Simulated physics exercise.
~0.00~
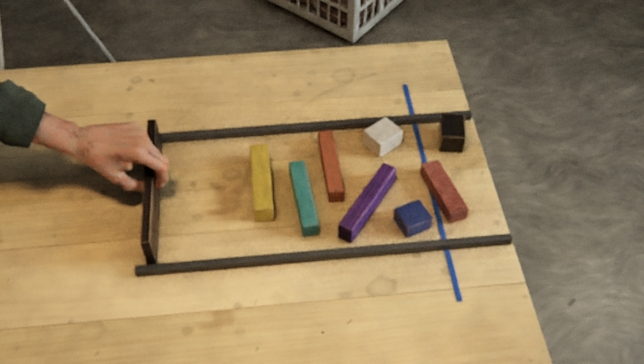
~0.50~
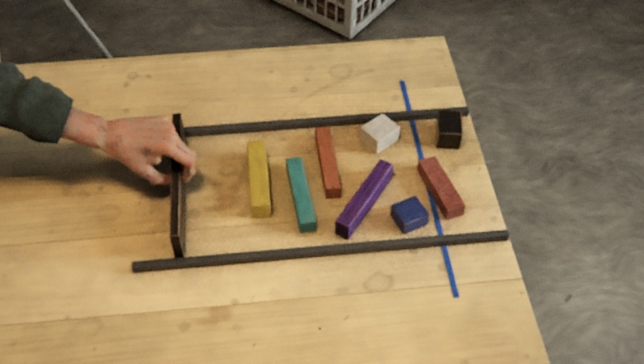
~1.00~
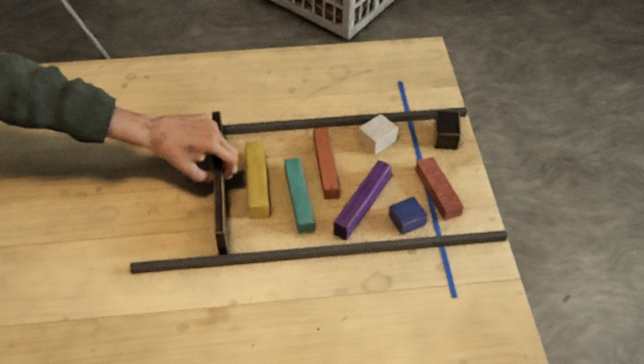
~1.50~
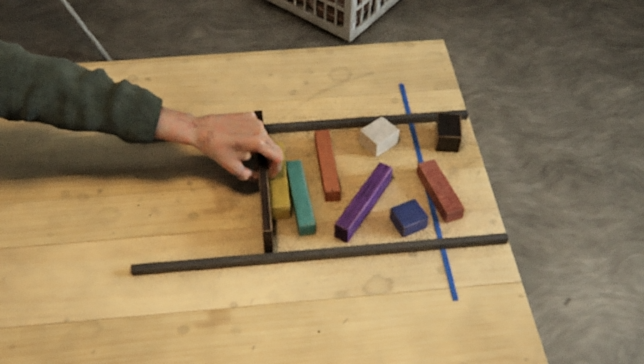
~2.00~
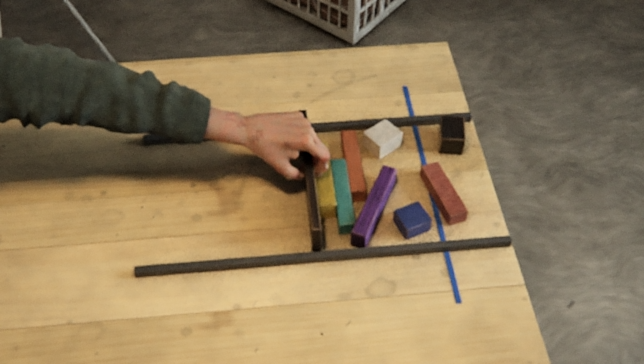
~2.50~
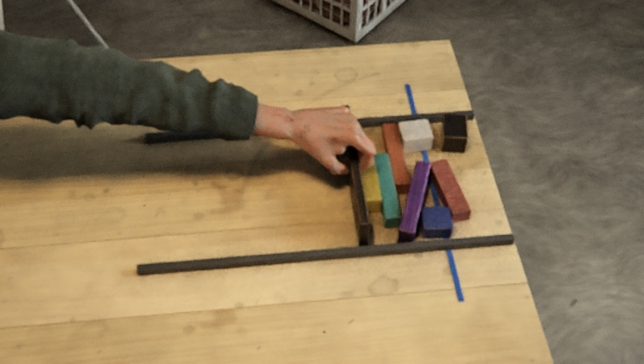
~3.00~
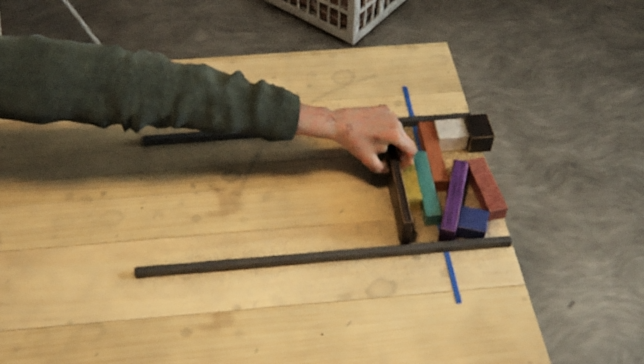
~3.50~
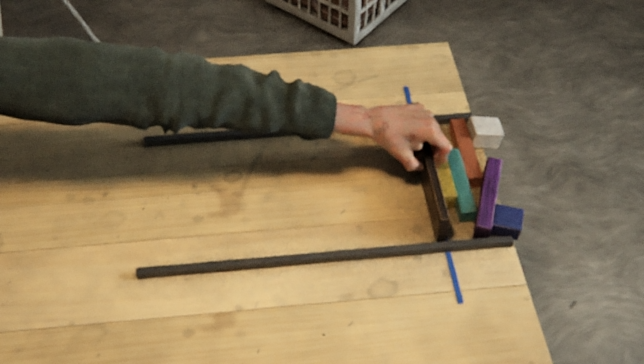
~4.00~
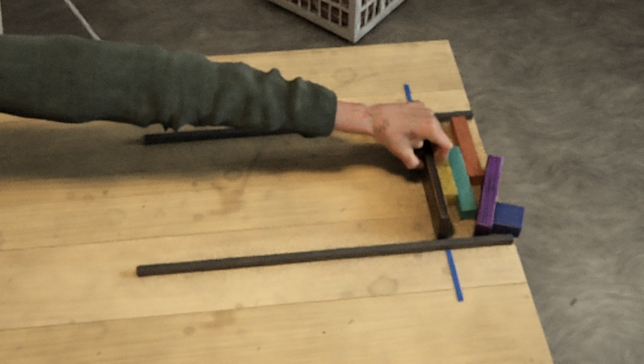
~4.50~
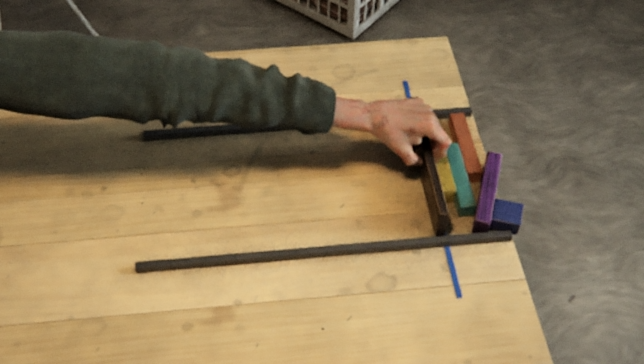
Hand sliding a dark board rightward between rails, bunching coloured blocks past blue tape until red, black and white pieces drop off.
